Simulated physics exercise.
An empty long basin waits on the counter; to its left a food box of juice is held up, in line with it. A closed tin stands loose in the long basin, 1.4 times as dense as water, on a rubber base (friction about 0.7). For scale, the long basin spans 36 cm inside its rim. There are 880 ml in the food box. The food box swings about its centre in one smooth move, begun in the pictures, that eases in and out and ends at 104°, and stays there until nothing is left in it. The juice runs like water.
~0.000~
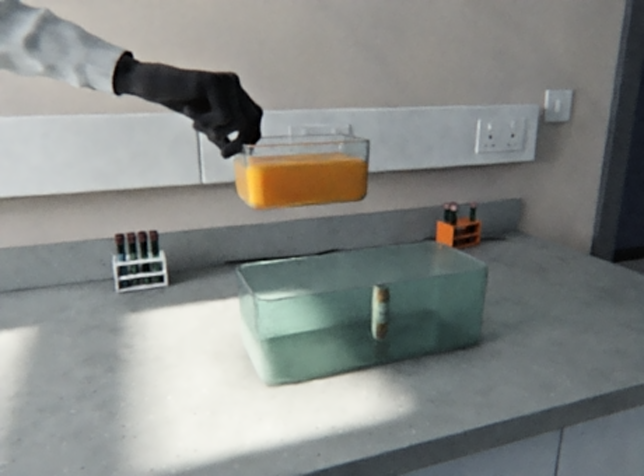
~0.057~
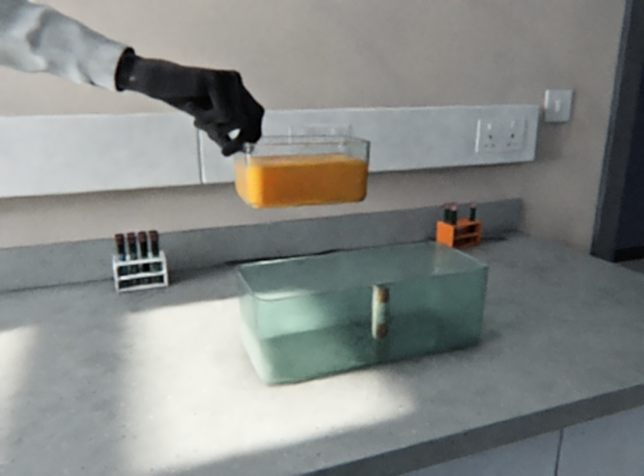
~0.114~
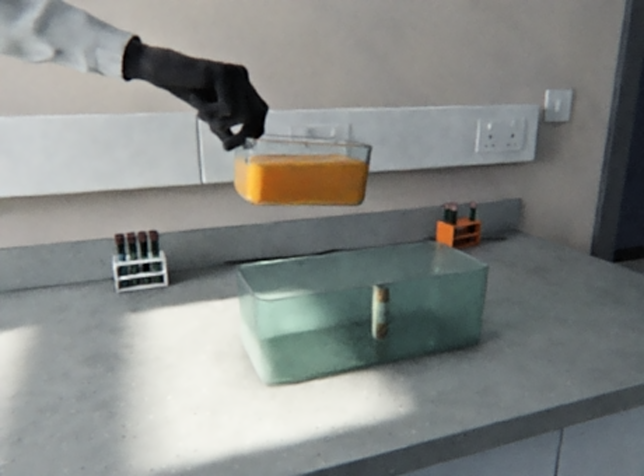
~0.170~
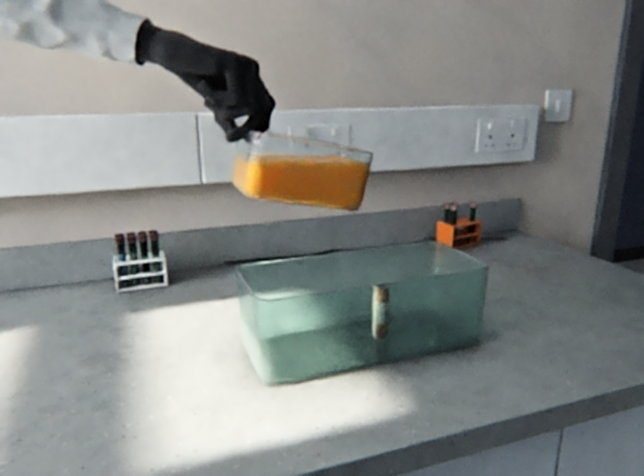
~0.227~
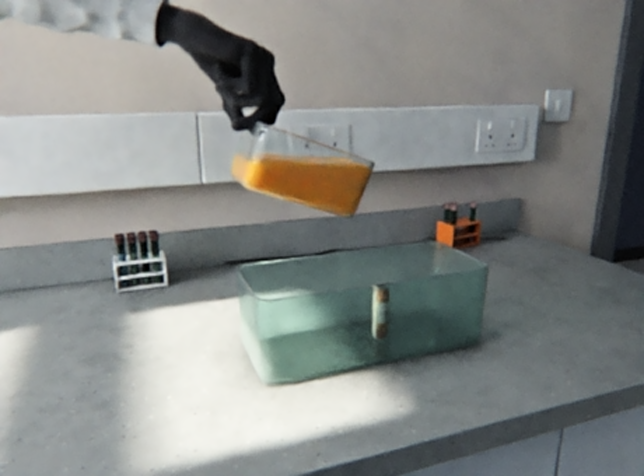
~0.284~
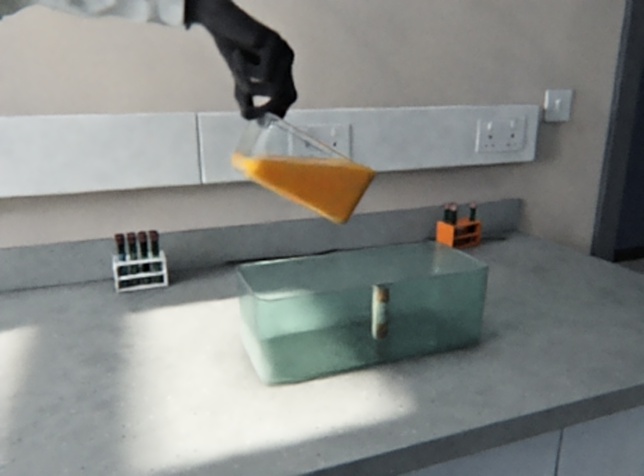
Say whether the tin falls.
The tin keeps standing.
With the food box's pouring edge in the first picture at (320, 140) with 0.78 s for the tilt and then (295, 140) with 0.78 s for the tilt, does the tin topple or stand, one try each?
First it falls; then it remains upright.
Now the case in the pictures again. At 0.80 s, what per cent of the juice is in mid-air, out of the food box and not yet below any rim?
About 6 per cent.
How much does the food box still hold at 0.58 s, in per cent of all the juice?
About 24 per cent.
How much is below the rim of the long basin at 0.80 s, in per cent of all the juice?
Near 86 in a hundred.
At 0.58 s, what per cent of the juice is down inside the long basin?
About 30 per cent.
Then, 0.58 s in, the tilt is 88° and 24 per cent is still to pour; the tin stands where it began.
Then, 0.80 s in, the tilt is 104° and 7 per cent is still to pour; the tin stands where it began.
Then, 1.03 s in, the tilt is 104° and 1 per cent is still to pour; the tin stands where it began.
Then, 1.28 s in, the tilt is 104° and 0 per cent is still to pour; the tin stands where it began.
Finally, the tin stands where it began.
